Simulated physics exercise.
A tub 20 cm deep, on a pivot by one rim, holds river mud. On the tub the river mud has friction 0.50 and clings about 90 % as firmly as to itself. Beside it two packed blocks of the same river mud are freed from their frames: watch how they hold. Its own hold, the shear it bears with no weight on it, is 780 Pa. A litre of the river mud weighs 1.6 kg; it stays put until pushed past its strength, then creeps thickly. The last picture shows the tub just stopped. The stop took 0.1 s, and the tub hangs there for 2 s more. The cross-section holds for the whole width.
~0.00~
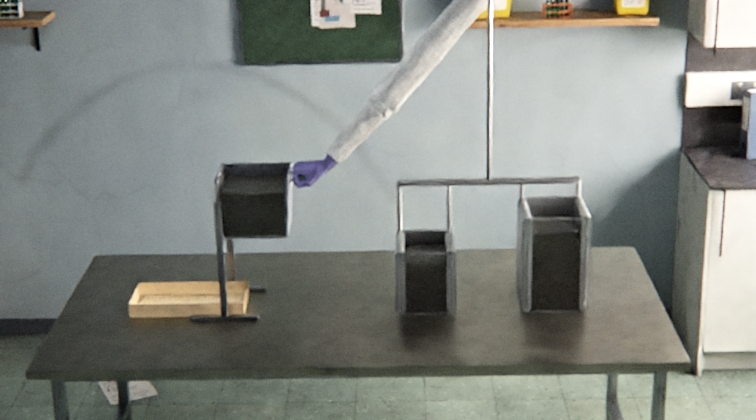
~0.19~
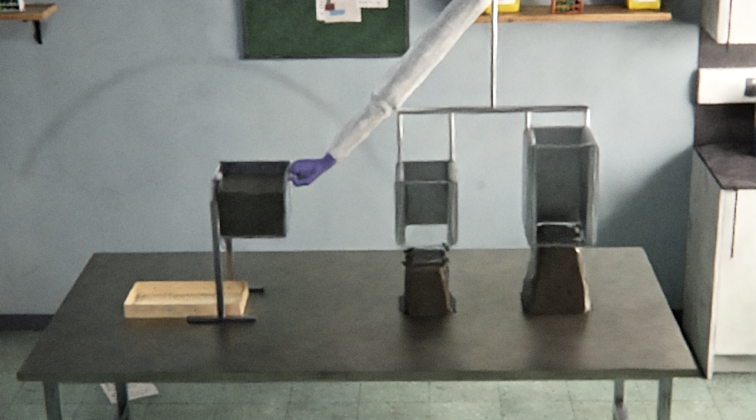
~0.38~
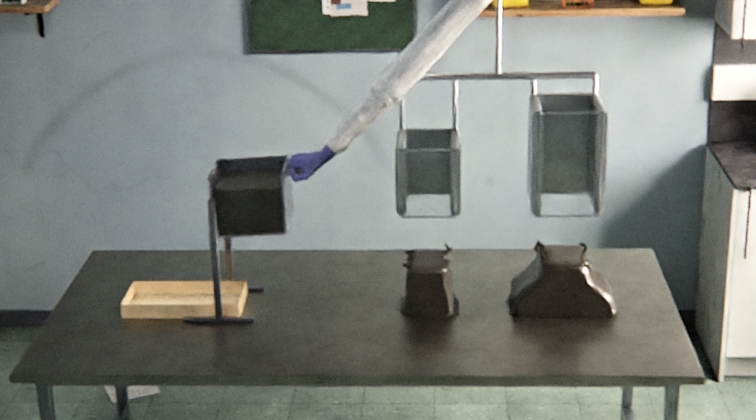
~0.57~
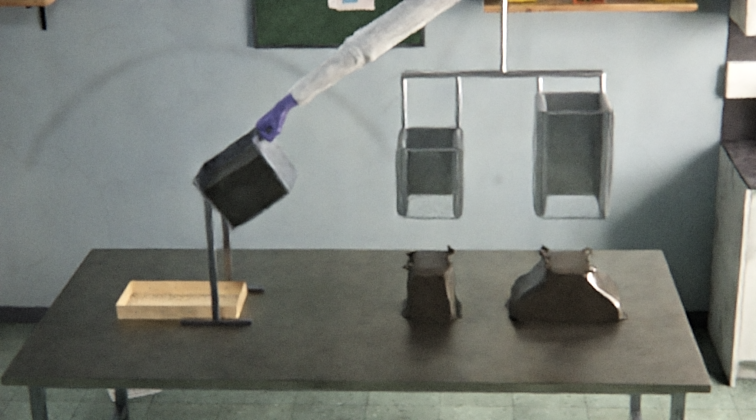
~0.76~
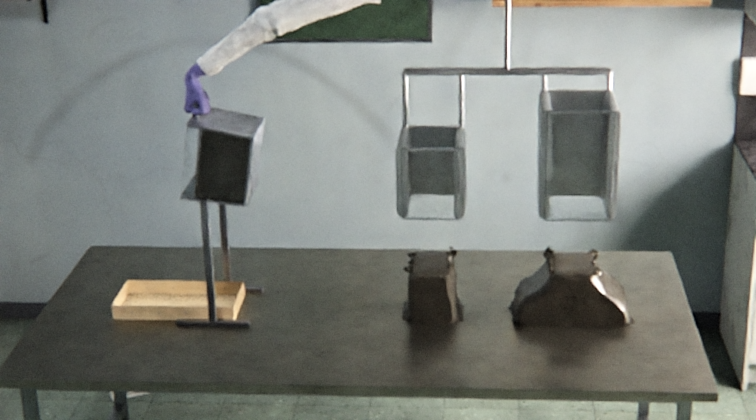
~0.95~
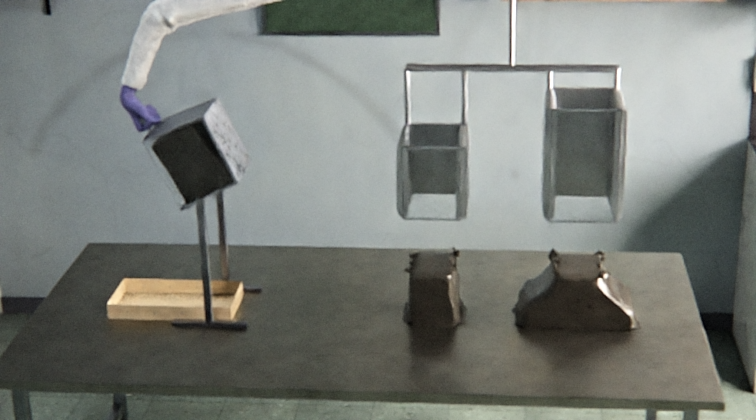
At the start, a purple-gloved hand grips a tub of dark mud on a stand, beside two encased mud blocks. The casings rise, and the taller right block slumps and spreads while the left barely sinks. The hand then swings the tub far over leftward, the mud staying inside.
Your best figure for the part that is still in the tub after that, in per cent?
It comes to some 0 %.
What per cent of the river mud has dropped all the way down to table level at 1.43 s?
Near 90 %.
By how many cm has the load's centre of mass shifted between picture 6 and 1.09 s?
Some 10 cm.
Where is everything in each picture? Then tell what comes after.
The first picture shows handle-side rim at (285, 181), tilt 0 degrees; top of the river mud at (220, 194); blocks stand 19 cm, 29 cm (left to right).
The second picture shows handle-side rim at (283, 180), tilt 0 degrees; top of the river mud at (216, 192); blocks stand 18 cm, 26 cm (left to right).
The third picture shows handle-side rim at (280, 175), tilt 3 degrees; top of the river mud at (276, 188); blocks stand 18 cm, 19 cm (left to right).
The fourth picture shows handle-side rim at (251, 143), tilt 35 degrees; top of the river mud at (257, 157); blocks stand 18 cm, 18 cm (left to right).
The fifth picture shows handle-side rim at (187, 127), tilt 81 degrees; top of the river mud at (206, 132); blocks stand 18 cm, 18 cm (left to right).
The sixth picture shows handle-side rim at (144, 143), tilt 114 degrees; top of the river mud at (189, 126); blocks stand 18 cm, 18 cm (left to right).
After 1.09 s, the tub is at 114 degrees and holds 58 %.
After 1.26 s, the tub is at 114 degrees and holds 2 %.
After 1.43 s, the tub is at 114 degrees and holds 0 %.
After 1.60 s, the tub is at 114 degrees and holds 0 %.
After 2.95 s, at the end, the tub is at 114 degrees and holds 0 %.
